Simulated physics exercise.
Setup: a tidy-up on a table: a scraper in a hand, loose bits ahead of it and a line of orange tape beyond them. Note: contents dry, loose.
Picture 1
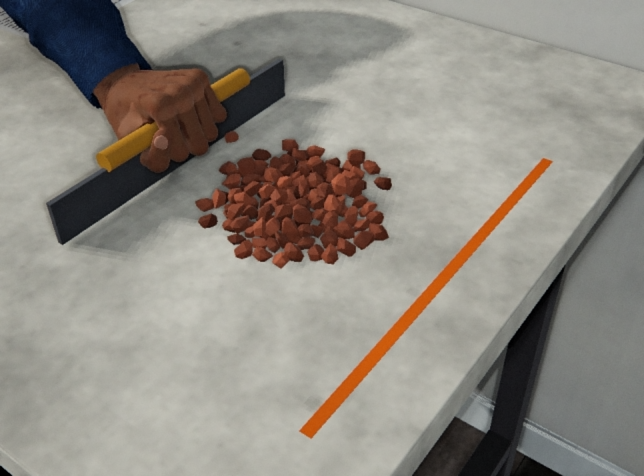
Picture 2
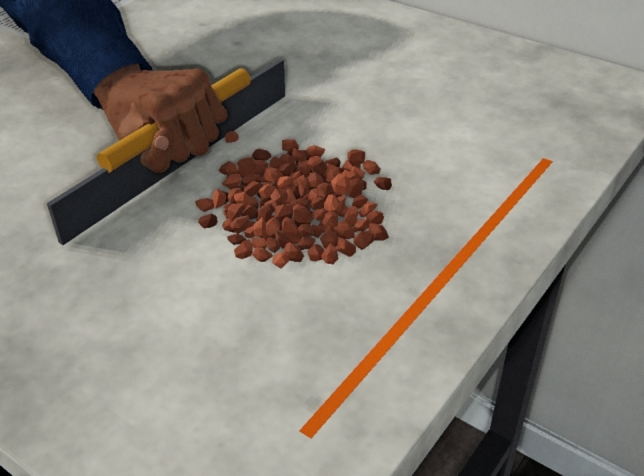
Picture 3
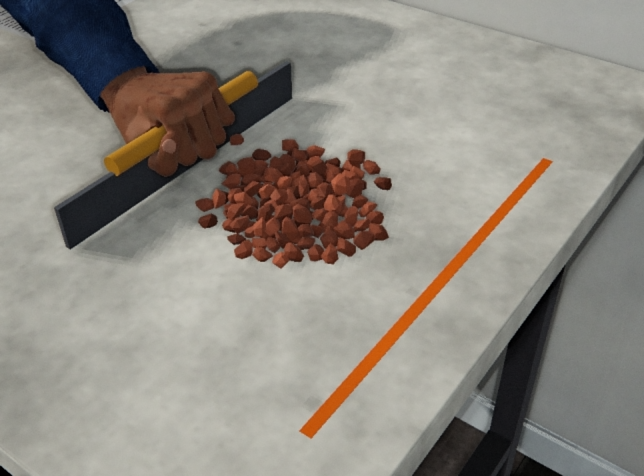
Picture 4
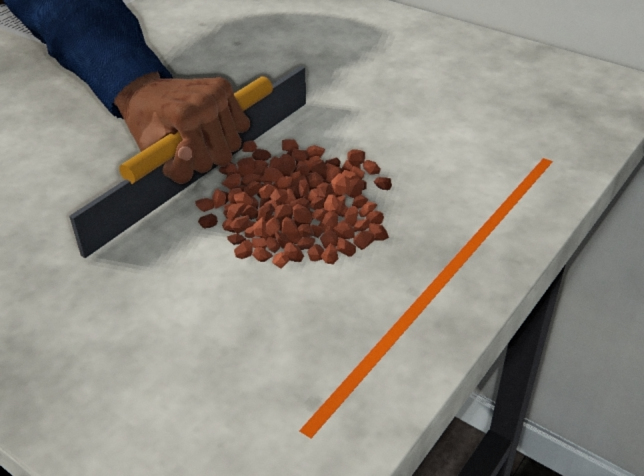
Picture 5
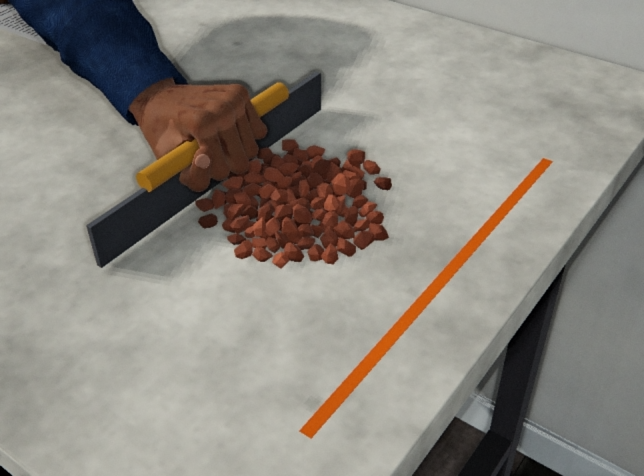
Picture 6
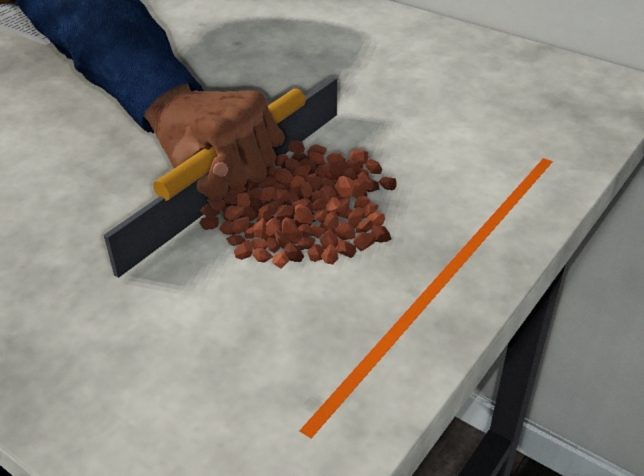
A hand gripping a dark scraper by its yellow handle rests on a pale tabletop, with a heap of reddish-brown bits to its right and an orange strip of tape beyond. The hand then slides the scraper rightward and slightly down to the heap, nudging the nearest bits a little way along.
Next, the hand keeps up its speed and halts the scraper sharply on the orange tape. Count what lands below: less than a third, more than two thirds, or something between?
Spill: A third up to two thirds.
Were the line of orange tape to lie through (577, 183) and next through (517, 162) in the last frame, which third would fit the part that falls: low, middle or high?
Try 1 - beyond two thirds; try 2 - less than a third.
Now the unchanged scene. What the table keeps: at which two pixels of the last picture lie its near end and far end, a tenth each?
You'd find the near tenth around (418, 356) and the far one around (537, 213).
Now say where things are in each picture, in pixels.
The first picture shows scraper (73, 211), at rest; orange tape (539, 170), about a palm's width from the edge; edge at (516, 312); the heap (299, 207), bits of crushed brick.
The second picture shows scraper (74, 211), at rest.
The third picture shows scraper (81, 215); the heap (299, 207).
The fourth picture shows scraper (96, 223).
The fifth picture shows scraper (113, 232); the heap (299, 207), about a tenth pushed along.
The sixth picture shows scraper (130, 242); orange tape (539, 170); edge at (516, 312); the heap (304, 207), roughly a third pushed along.
Just after the last frame, scraper still moving, near (342, 192); heap all on the table, its front near (471, 278).
A moment on, scraper stopped at the orange tape; heap roughly a third over the edge.
Further on, scraper stopped at the orange tape; heap roughly half over the edge.
When it is over, scraper stopped at the orange tape; heap roughly half over the edge.
